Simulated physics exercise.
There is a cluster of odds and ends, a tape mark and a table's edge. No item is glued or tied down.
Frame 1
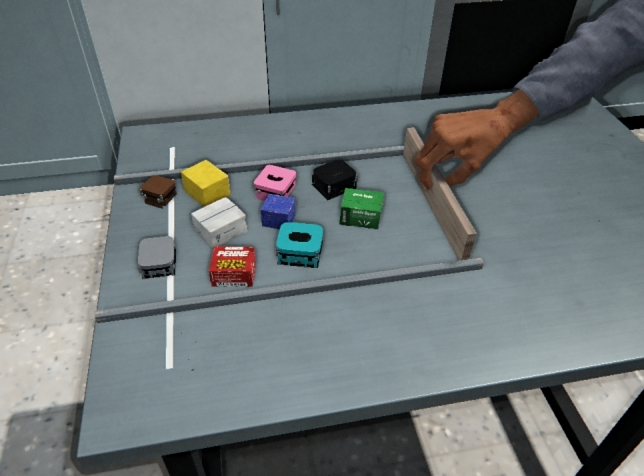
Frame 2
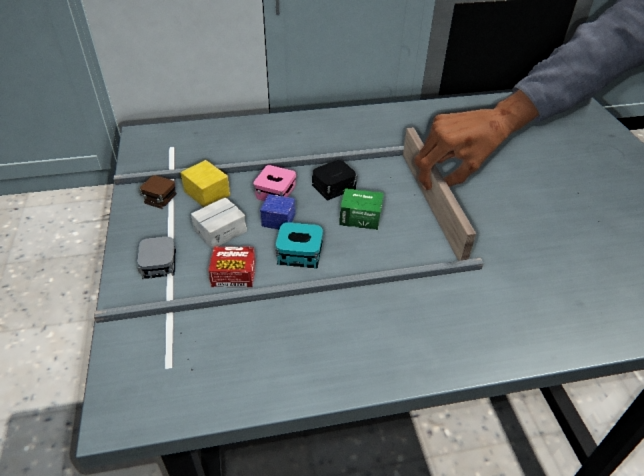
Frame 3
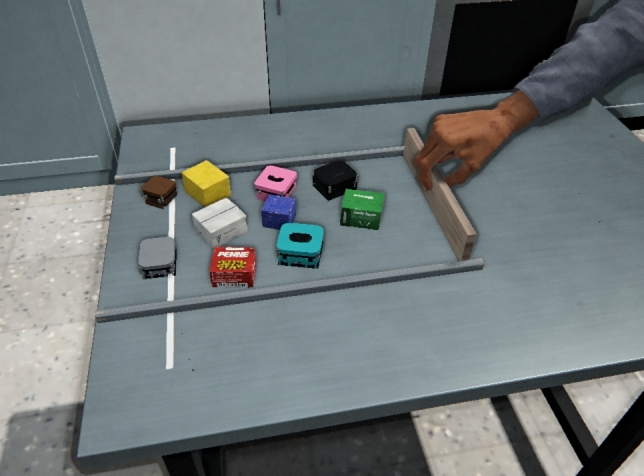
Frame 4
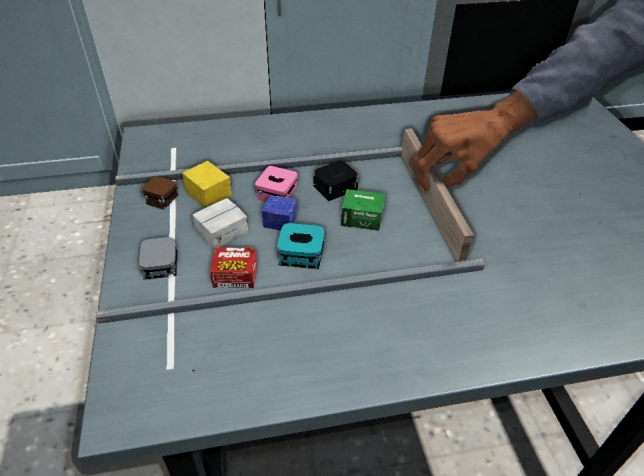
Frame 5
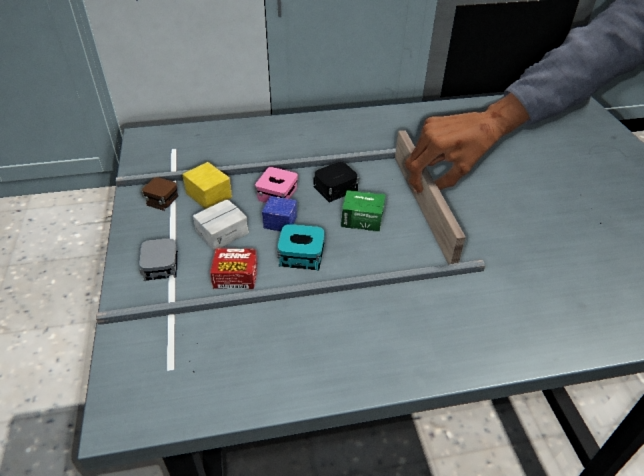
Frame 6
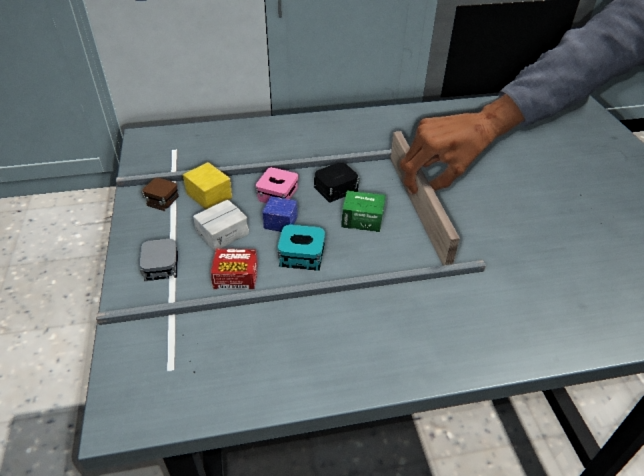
The clip shows a hand holding a wooden board upright between two rails on a grey table, then sliding it slightly left toward a cluster of colourful small boxes and cases, which stay still near a white tape line.
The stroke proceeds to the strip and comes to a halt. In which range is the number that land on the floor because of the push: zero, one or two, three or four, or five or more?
Turns out the ones that don't stay up top number three or four.
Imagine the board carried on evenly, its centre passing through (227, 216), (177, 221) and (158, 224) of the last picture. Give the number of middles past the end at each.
Respectively 1, 4 and 7.
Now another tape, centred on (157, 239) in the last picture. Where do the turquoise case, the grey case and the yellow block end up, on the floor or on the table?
The turquoise case? It is safe. The grey case? It does not stay. The yellow block? It does not stay.
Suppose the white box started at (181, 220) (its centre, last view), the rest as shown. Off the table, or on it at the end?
Here the white box goes off.
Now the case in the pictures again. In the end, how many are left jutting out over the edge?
I make it 3.
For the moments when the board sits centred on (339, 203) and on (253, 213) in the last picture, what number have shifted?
First 3, after that 10.
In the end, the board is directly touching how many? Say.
The count in contact is 3.
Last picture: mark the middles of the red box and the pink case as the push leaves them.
Looks like one lands around (101, 295), and the other around (116, 210).
A little later, none off yet; brown case at rest near (162, 195); grey case at rest near (160, 260); yellow block at rest near (208, 186).
Next, none off yet; brown case shifted a little near (151, 196); grey case moving near (154, 262); yellow block shifted about its own width near (183, 185).
Later still, one off so far; brown case on its side near (97, 237); grey case shifted about its own width near (111, 268); yellow block shifted well along near (122, 190).
When it is over, the number that fall off is three or four; down, white box, yellow block, grey case and brown case.
